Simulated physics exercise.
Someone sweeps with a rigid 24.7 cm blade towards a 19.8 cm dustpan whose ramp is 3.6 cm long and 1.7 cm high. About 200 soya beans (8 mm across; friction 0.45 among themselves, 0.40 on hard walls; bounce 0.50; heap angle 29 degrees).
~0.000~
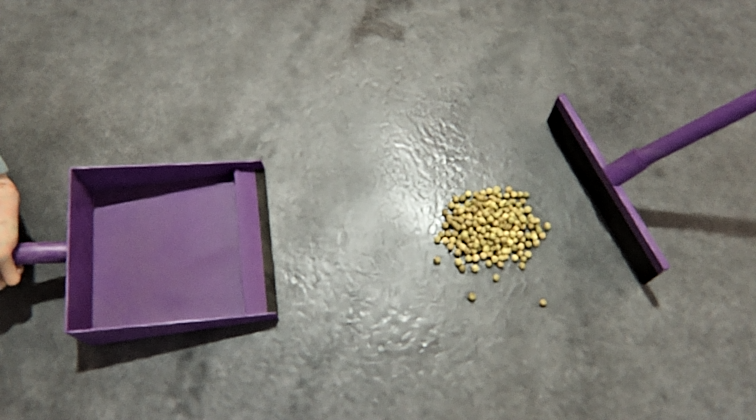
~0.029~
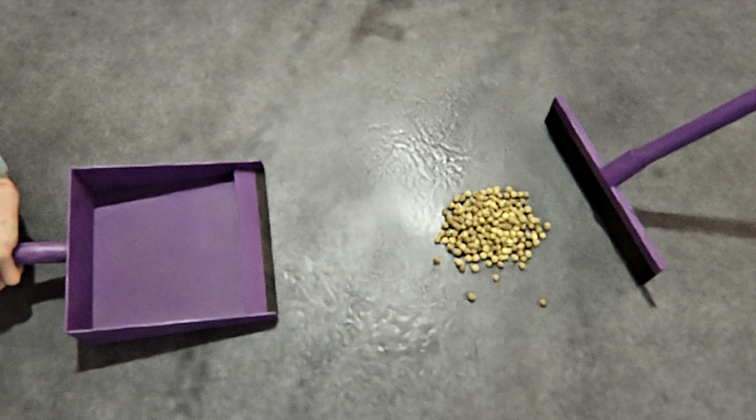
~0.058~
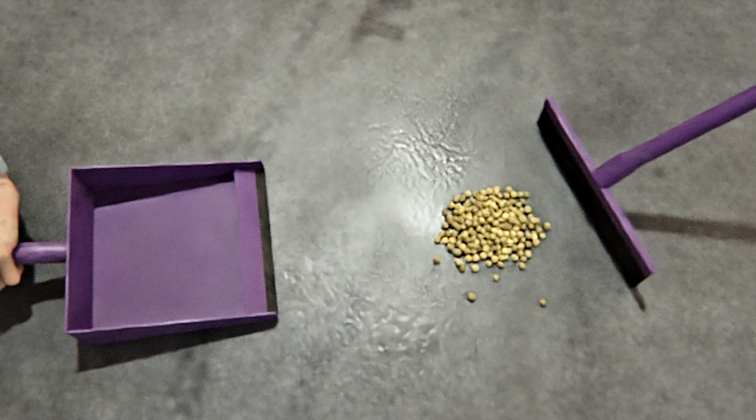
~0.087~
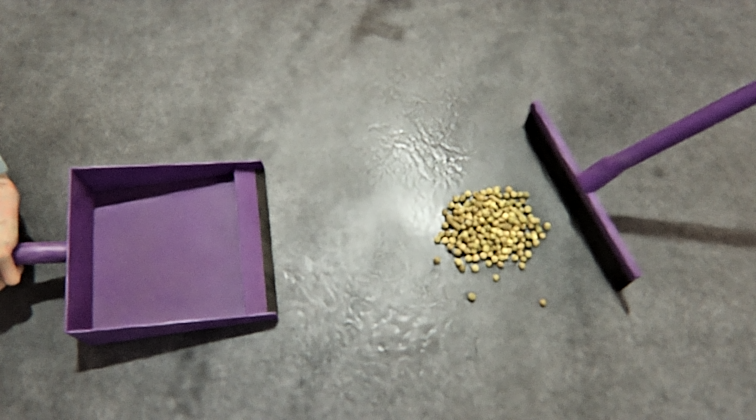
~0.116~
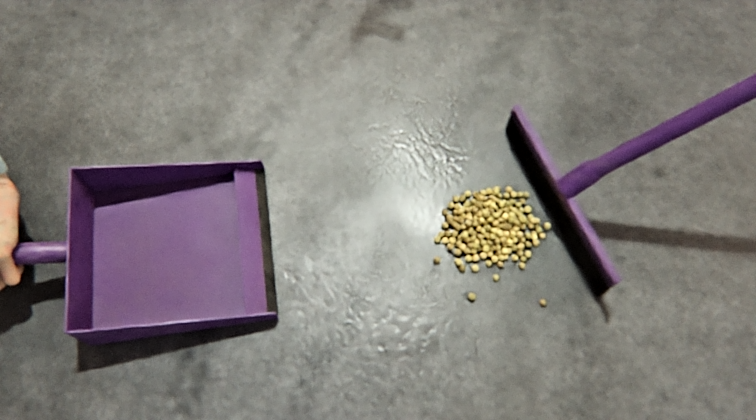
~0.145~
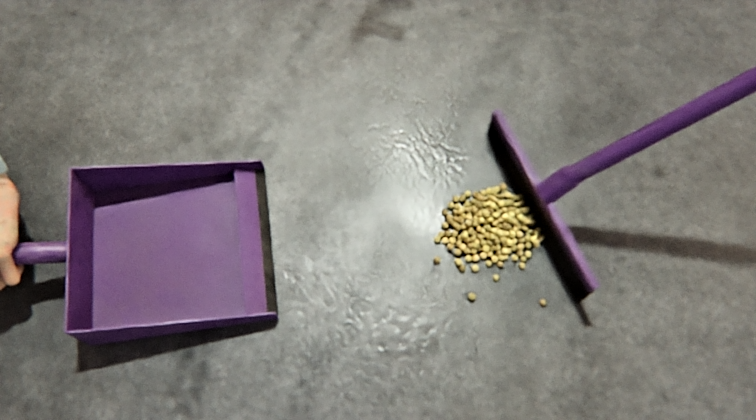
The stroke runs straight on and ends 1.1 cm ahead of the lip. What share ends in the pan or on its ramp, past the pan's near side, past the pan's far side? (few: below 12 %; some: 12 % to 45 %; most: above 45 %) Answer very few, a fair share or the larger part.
Pan: A fair share, near side: A fair share, far side: Very few.
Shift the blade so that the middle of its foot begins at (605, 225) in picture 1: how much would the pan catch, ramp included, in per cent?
About 25 per cent.
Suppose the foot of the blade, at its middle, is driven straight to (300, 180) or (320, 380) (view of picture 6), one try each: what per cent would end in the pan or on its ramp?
Some 10 and 10 per cent.
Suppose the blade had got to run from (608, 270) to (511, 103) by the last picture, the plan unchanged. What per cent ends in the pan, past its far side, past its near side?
Pan 5, far 5, near 30.
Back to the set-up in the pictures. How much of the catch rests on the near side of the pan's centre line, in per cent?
About 90 per cent.
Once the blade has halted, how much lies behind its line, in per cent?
Some 0 per cent.
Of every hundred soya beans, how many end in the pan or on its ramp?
Roughly 20 per cent.
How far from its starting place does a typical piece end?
Roughly 30 cm.
Then, at 0.31 s, middle of the blade 18 cm from the lip; 0 % over the lip, far side 0 %, near side 15 %.
Then, at 0.42 s, middle of the blade 8 cm from the lip; 0 % over the lip, far side 0 %, near side 25 %.
After 0.67 s, middle of the blade 4 cm from the lip; 25 % over the lip, far side 0 %, near side 35 %.
In the end, at 1.7 s, pan 20 %, near side 35 %, far side 0 %, in front of the lip or behind the blade 45 %.
